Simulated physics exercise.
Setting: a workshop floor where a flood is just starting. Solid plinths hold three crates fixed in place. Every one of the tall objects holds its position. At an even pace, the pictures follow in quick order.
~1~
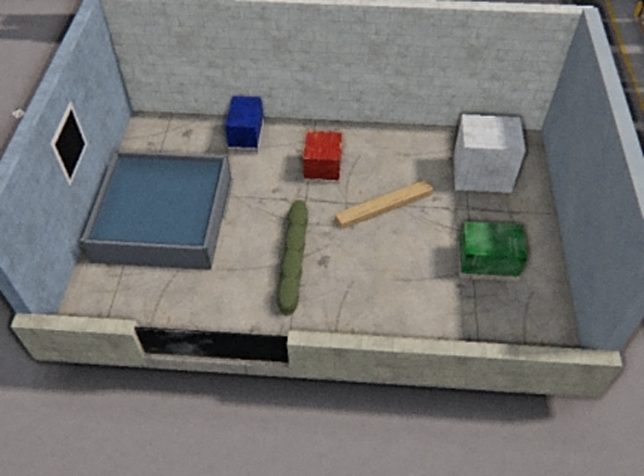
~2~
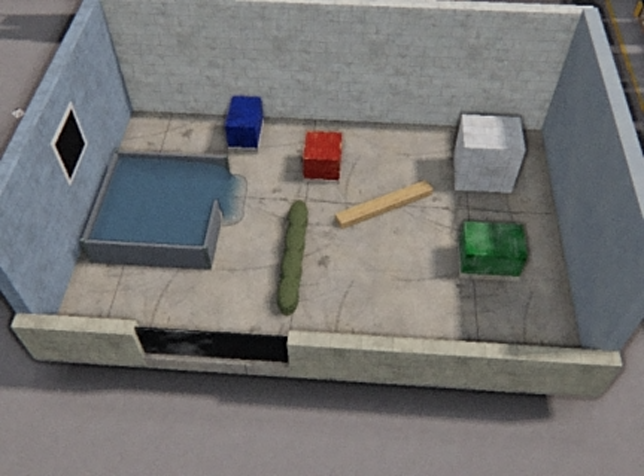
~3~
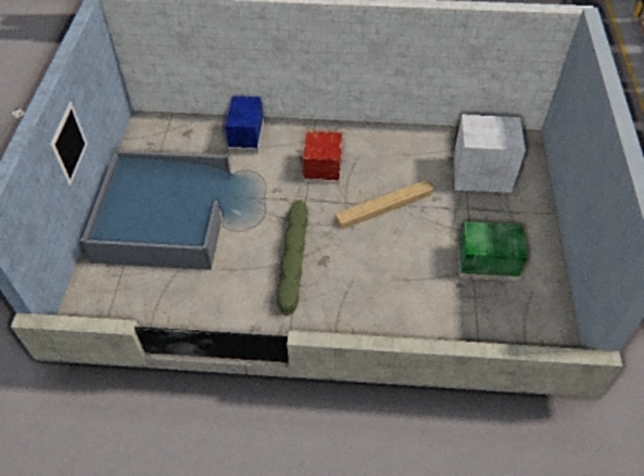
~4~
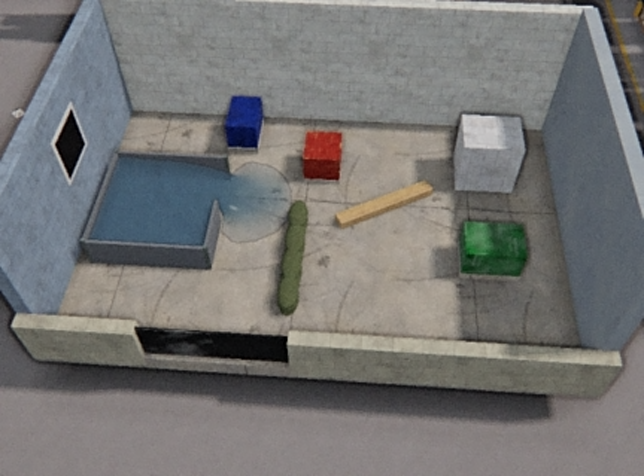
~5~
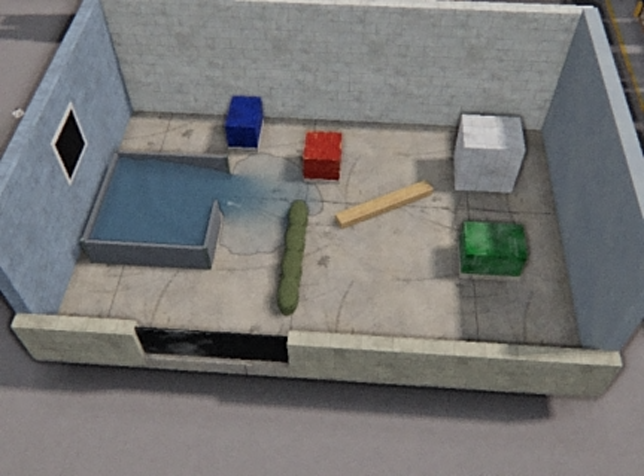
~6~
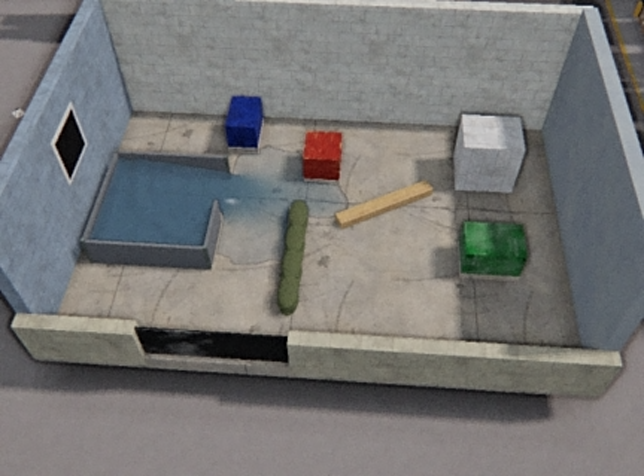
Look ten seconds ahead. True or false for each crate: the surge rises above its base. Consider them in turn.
Green crate: False; blue crate: False; red crate: True.
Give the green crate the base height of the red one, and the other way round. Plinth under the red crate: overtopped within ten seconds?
Red crate: Flooded.
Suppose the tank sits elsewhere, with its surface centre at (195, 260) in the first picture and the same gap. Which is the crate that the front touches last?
The one in green.
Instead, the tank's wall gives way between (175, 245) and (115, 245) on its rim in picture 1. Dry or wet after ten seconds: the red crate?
The red is not reached.
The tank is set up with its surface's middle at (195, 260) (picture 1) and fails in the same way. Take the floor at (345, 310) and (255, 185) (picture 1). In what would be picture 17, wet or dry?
First point soaked, second point soaked.
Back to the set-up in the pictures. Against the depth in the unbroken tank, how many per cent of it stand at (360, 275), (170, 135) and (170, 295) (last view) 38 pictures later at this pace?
In order: About 2, 2 and 4 in a hundred.
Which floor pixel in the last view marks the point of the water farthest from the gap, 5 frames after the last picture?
Close to (429, 184), I think.
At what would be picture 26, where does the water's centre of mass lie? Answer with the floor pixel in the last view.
My pick is pixel (252, 201).
A moment on, water covers 15 % of the floor; the green crate not reached, the blue crate water round its plinth, the red crate water round its plinth.
Next, water covers 25 % of the floor; the green crate not reached, the blue crate water round its plinth, the red crate water round its plinth.
Then, water covers 45 % of the floor; the green crate not reached, the blue crate water round its plinth, the red crate water round its plinth.
Later, water covers 75 % of the floor; the green crate water round its plinth, the blue crate water round its plinth, the red crate water round its plinth.
In the end, water covers 95 % of the floor; the green crate stayed above the water, the blue crate stayed above the water, the red crate was topped.
